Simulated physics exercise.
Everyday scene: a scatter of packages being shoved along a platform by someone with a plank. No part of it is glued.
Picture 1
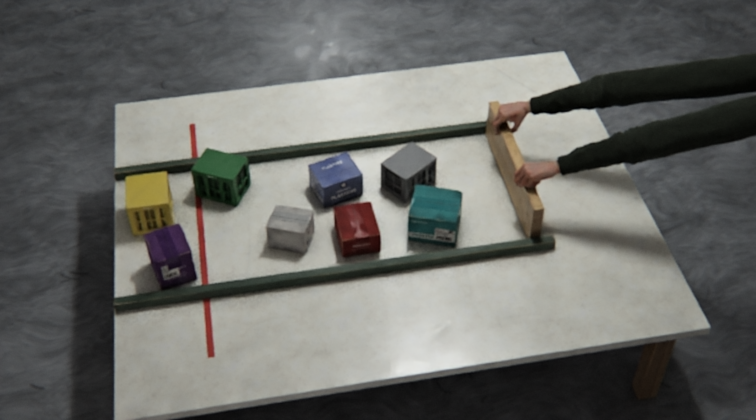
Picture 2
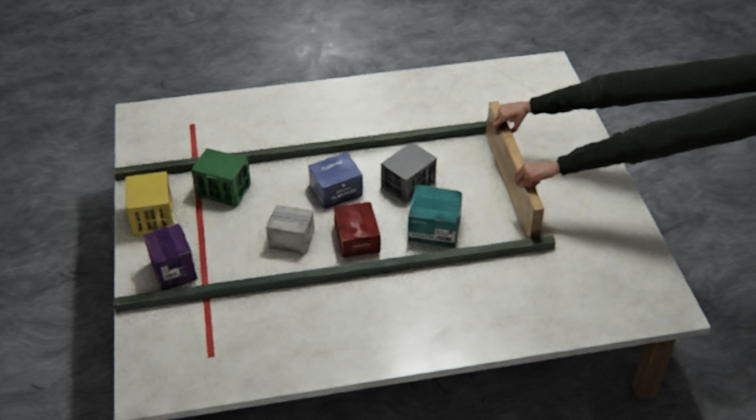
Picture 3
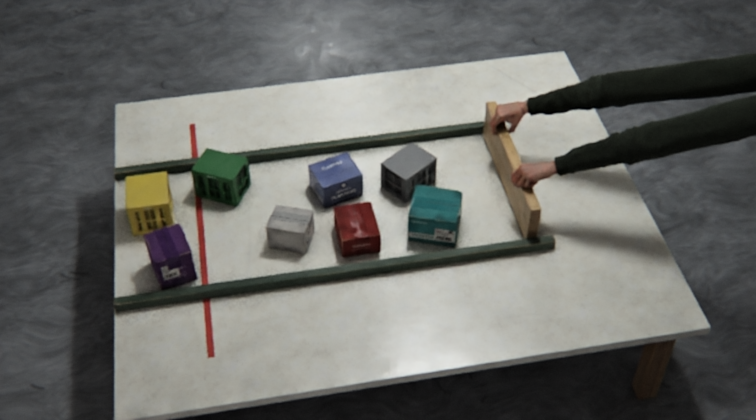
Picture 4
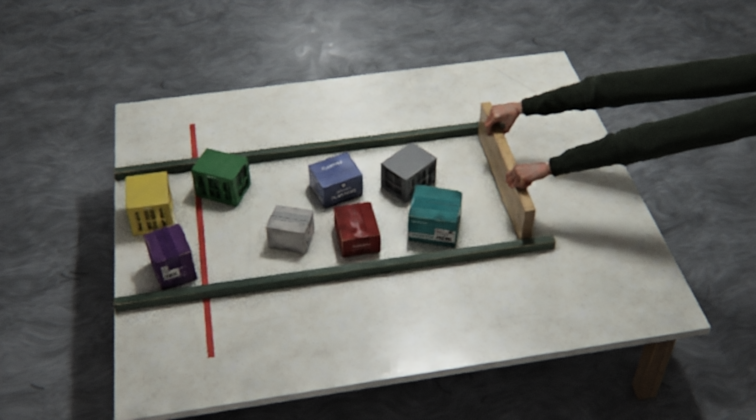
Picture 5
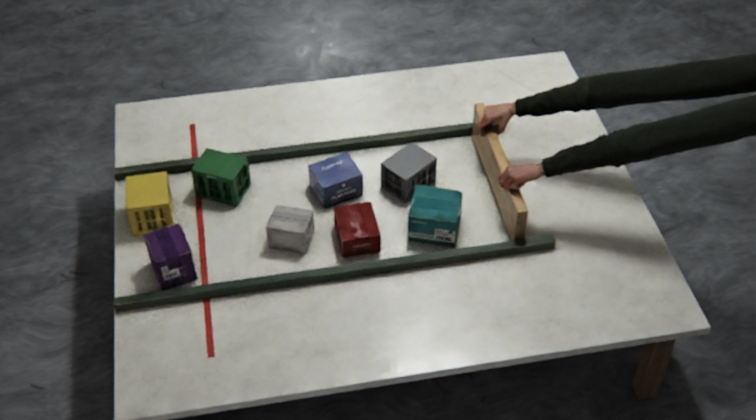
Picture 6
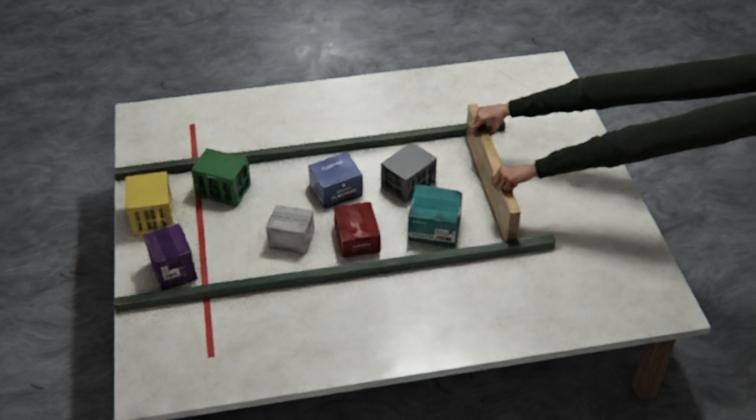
The clip opens on a pale tabletop where colourful boxes and crates sit scattered between two dark rails, with a red tape line toward the left. Two hands grip a wooden plank at the right and slide it slowly a short way left, nearing the turquoise parcel, while every package stays still.
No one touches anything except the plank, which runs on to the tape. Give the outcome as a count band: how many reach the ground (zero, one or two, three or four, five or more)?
Three or four reach the ground.
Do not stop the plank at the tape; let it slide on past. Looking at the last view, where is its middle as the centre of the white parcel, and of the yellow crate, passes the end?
The middle is at (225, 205) when it's the white parcel, and at (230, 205) when it's the yellow crate.
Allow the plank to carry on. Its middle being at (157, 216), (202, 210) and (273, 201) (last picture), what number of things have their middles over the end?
First 6, next 4, last 0.
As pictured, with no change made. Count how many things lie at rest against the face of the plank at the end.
At rest, 2 are in contact.
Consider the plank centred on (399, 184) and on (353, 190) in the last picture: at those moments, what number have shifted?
I make it 4 at the first spot and 5 at the other.
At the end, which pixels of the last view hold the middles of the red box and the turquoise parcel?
Around (132, 258) and around (177, 257).
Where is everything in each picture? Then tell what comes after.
Yellow crate (150, 203); purple parcel (171, 257); green crate (222, 177); plank (513, 169); tape (201, 227), in the first frame.
Purple parcel (171, 257); plank (513, 169), in the second frame.
Green crate (222, 177); red box (357, 229), in the third frame.
Yellow crate (150, 203); white parcel (291, 229), in the fourth frame.
Purple parcel (171, 257); turquoise parcel (435, 216), in the fifth frame.
Yellow crate (150, 203); purple parcel (171, 257); green crate (222, 177); plank (491, 172); tape (201, 227), in the sixth frame.
Early on, none off yet; yellow crate at rest near (150, 203); purple parcel at rest near (171, 257); green crate at rest near (222, 177).
Finally, the number that fall off is three or four; lost, white parcel, green crate, purple parcel and yellow crate.
